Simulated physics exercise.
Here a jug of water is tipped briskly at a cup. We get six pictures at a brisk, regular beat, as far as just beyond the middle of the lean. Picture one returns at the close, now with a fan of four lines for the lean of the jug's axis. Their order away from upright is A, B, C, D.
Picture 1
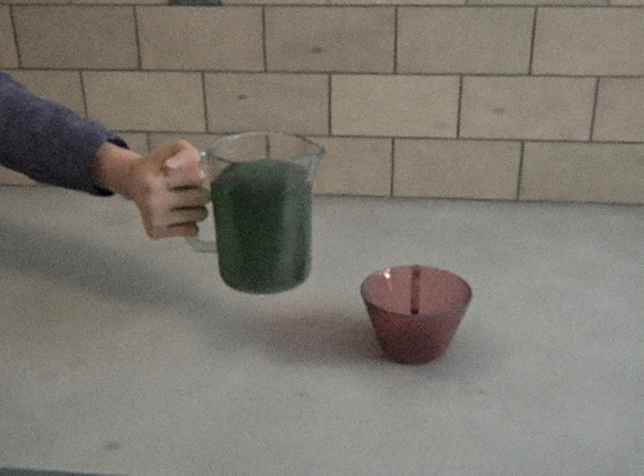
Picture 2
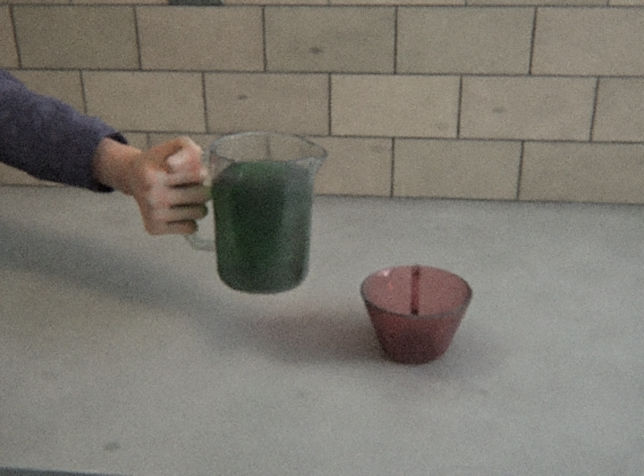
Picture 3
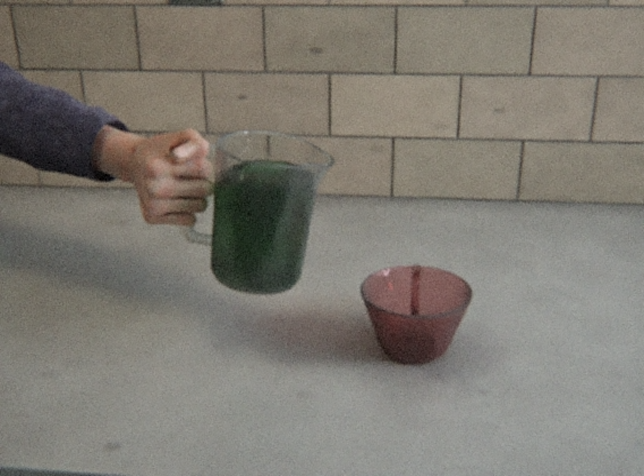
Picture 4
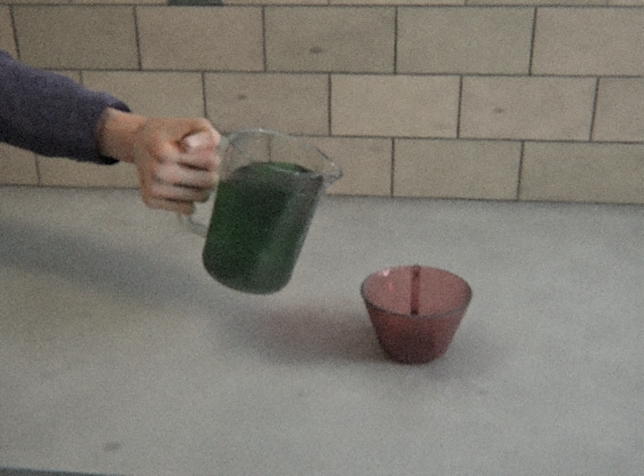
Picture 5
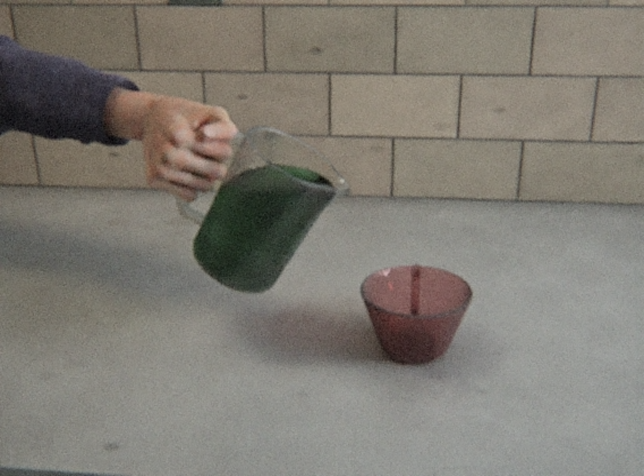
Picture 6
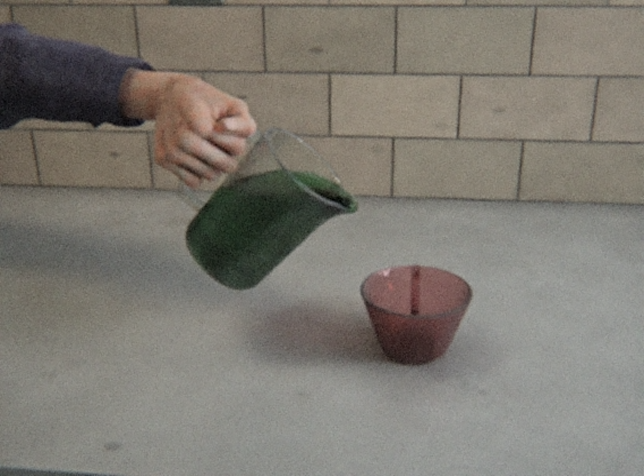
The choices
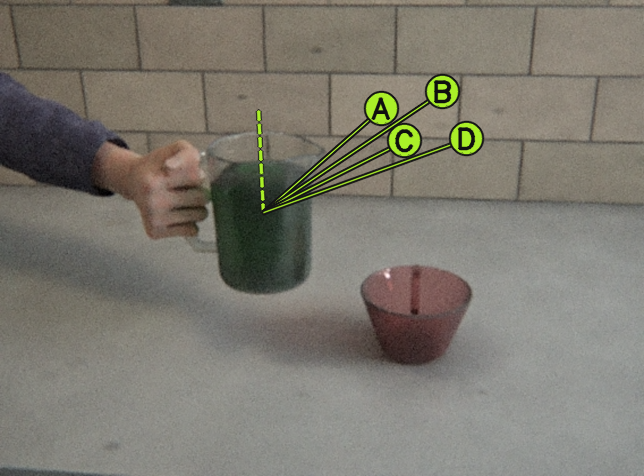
A hand in a dark purple sleeve held a clear jug of green liquid left of a small reddish cup, then tilted it steadily to the right until the liquid reached just over the lip.
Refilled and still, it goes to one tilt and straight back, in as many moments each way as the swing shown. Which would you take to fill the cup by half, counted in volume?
Use mark C.
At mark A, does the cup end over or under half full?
Under half.
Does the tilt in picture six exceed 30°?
Yes.
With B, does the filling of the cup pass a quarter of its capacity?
Yes, it does.
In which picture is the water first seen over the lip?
Picture 6.
On the marked copy, A at (368, 120); B at (428, 101); C at (389, 148); D at (450, 144).
With A, the cup ends with about 22 % of what it can hold.
With B, the cup ends with about 35 % of what it can hold.
With C, the cup ends with about 49 % of what it can hold.
With D, the cup ends with about 61 % of what it can hold; 5 % of the water is spilt.
